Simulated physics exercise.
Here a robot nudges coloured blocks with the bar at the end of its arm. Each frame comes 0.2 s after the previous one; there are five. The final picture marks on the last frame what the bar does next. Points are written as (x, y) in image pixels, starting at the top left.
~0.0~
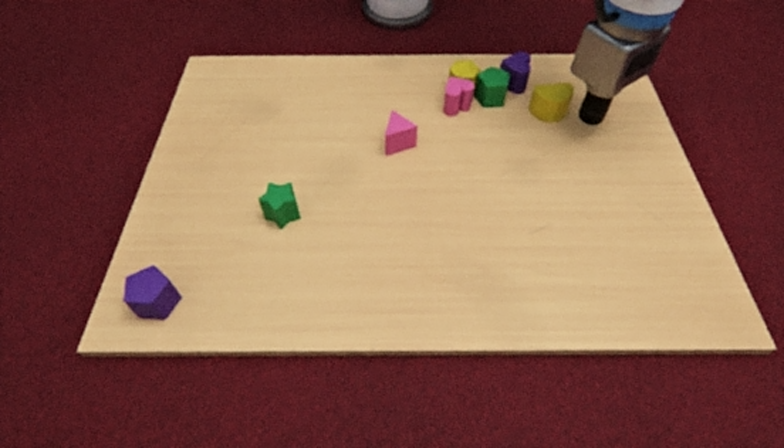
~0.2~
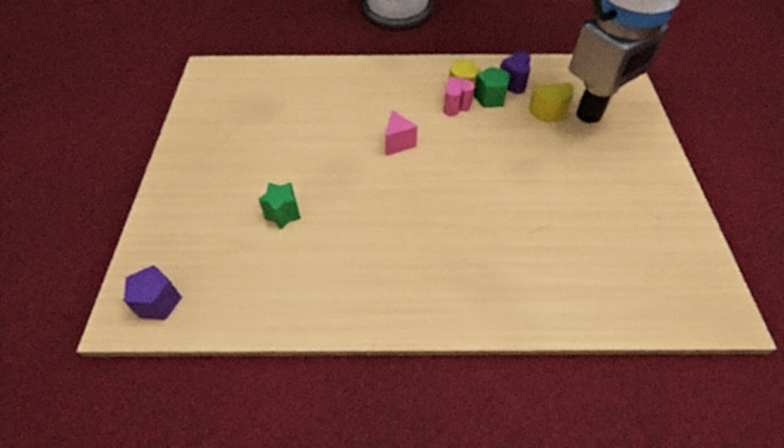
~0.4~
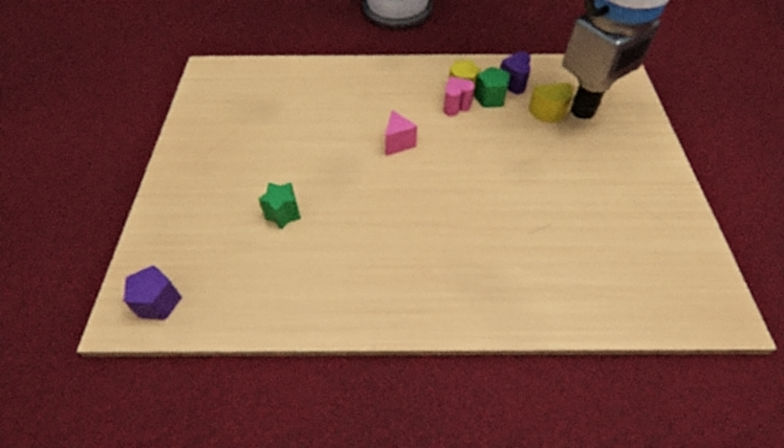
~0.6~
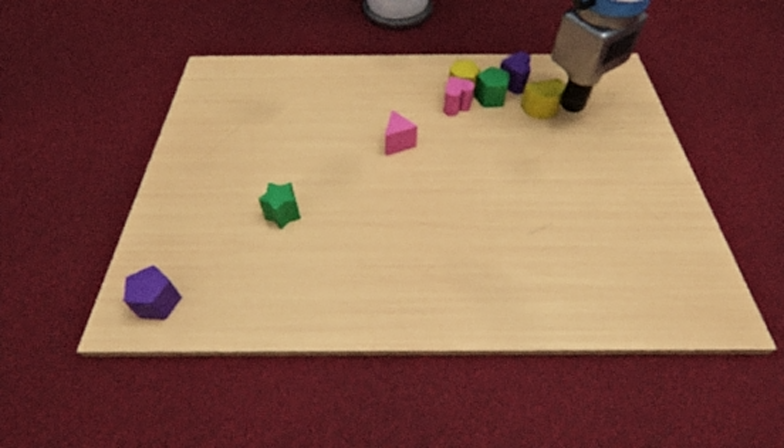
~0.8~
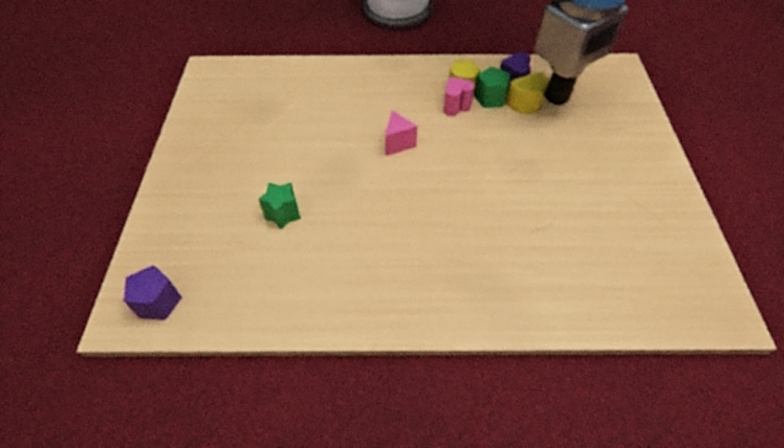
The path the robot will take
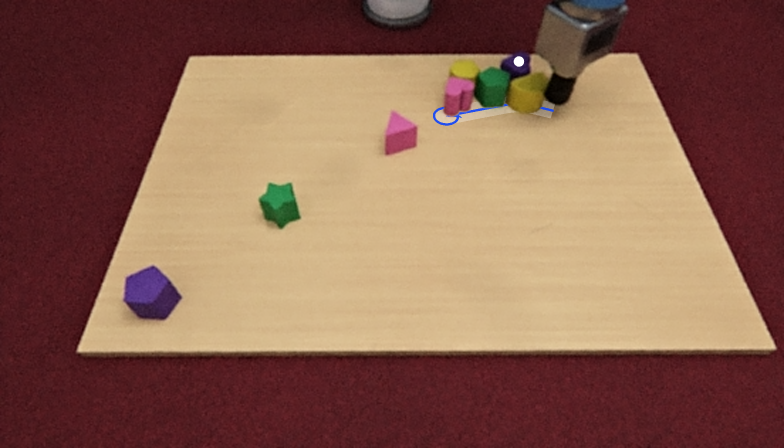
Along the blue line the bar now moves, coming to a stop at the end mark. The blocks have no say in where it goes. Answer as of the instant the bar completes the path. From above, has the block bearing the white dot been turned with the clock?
I expect so.
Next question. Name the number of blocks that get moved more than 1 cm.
Blocks that move over 1 cm: Three or more.
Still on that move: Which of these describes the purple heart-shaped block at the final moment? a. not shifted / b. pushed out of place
b (pushed out of place)
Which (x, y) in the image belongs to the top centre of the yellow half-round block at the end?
My best guess is (424, 84).
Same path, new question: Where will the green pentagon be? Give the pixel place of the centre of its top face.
Around pixel (417, 68).
Path on the board, from (553, 111) through (516, 104) and (481, 109) to (446, 116); the dot is on the purple heart-shaped block.
One third of the way, bar (519, 91); pink heart-shaped block (440, 87), turned 20° anticlockwise; green pentagon (467, 76), turned 15° clockwise; purple heart-shaped block (508, 58), turned 55° clockwise; yellow half-round block (493, 81), turned 35° anticlockwise.
Two thirds of the way, bar (482, 97); pink heart-shaped block (422, 89), turned 75° anticlockwise; green pentagon (435, 72), turned 35° clockwise; purple heart-shaped block (508, 58), turned 55° clockwise; yellow half-round block (456, 83), turned 15° anticlockwise.
At the end, bar (447, 103); pink heart-shaped block (399, 93), turned 95° anticlockwise; green pentagon (417, 68), turned 70° clockwise; purple heart-shaped block (508, 58), turned 55° clockwise; yellow half-round block (424, 84), turned 20° clockwise.
